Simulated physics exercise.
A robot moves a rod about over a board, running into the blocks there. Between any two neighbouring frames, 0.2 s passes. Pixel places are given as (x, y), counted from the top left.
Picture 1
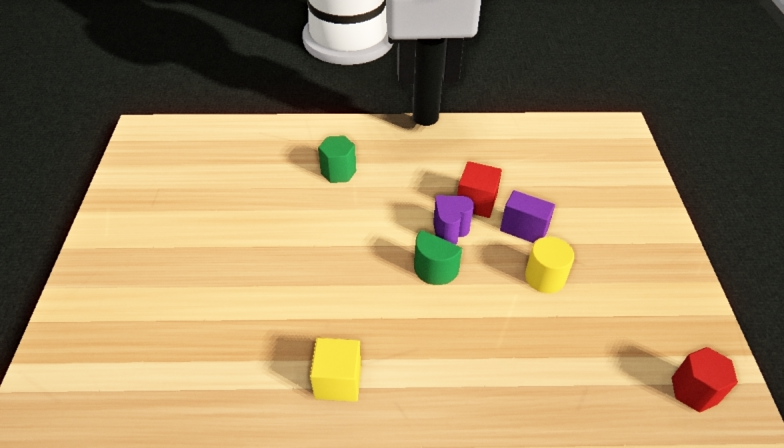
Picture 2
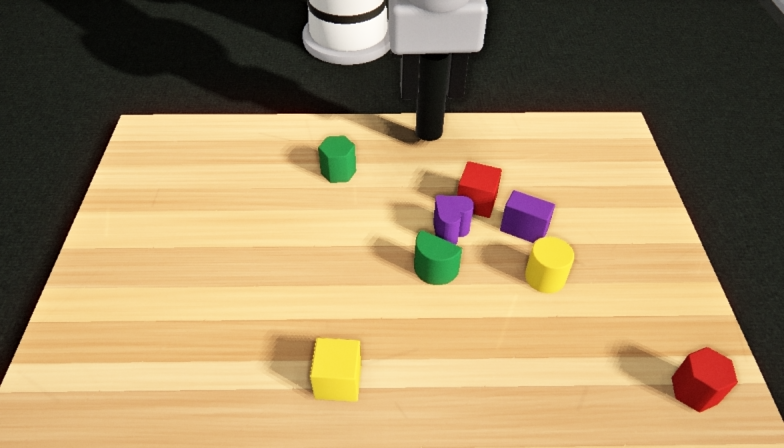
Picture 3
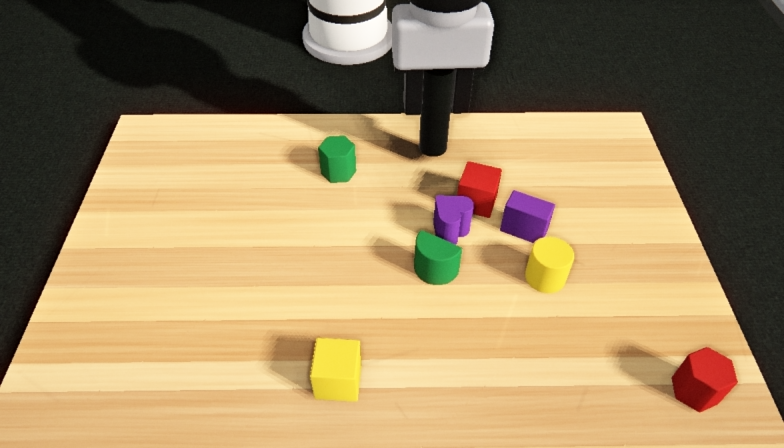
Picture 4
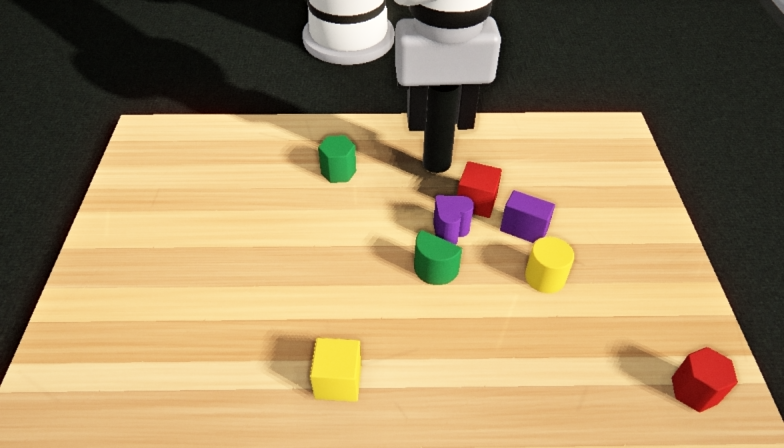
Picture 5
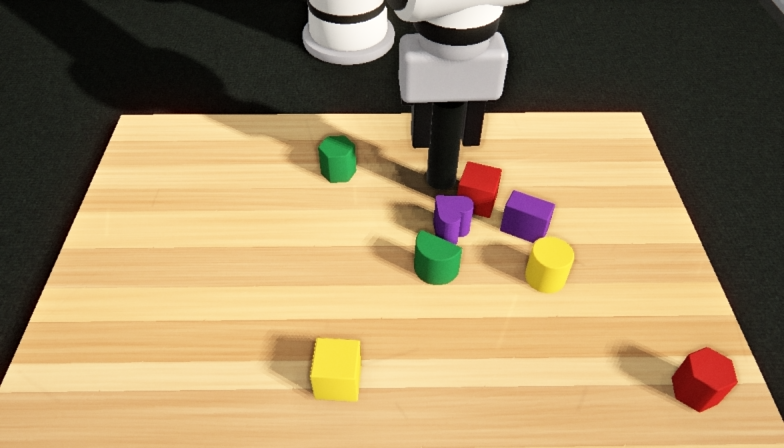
Robot arm lowering a black rod over a wooden board toward a purple heart and red block, the coloured blocks staying still.
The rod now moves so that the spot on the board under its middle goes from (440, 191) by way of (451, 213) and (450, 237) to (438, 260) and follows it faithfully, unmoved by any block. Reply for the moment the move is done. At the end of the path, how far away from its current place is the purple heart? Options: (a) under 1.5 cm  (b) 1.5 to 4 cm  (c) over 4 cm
c - over 4 cm.
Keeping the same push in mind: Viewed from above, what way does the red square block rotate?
Answer: Anticlockwise.
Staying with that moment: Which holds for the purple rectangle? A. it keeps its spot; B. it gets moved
A - it keeps its spot.
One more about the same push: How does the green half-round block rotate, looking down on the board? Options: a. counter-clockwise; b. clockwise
I'll go with b - clockwise.
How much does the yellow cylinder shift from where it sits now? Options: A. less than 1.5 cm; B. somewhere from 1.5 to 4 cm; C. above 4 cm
A: Less than 1.5 cm.
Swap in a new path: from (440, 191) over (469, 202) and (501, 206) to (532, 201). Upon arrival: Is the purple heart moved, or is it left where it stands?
The purple heart is left alone.
The first path, step by step. Halfway along, rod (454, 213); purple heart (454, 222); red square block (487, 179), turned 20° anticlockwise.
At the end, rod (439, 249); green half-round block (427, 264), turned 40° clockwise; purple heart (457, 258), turned 15° anticlockwise; red square block (487, 179), turned 20° anticlockwise; purple rectangle still; yellow cylinder still.
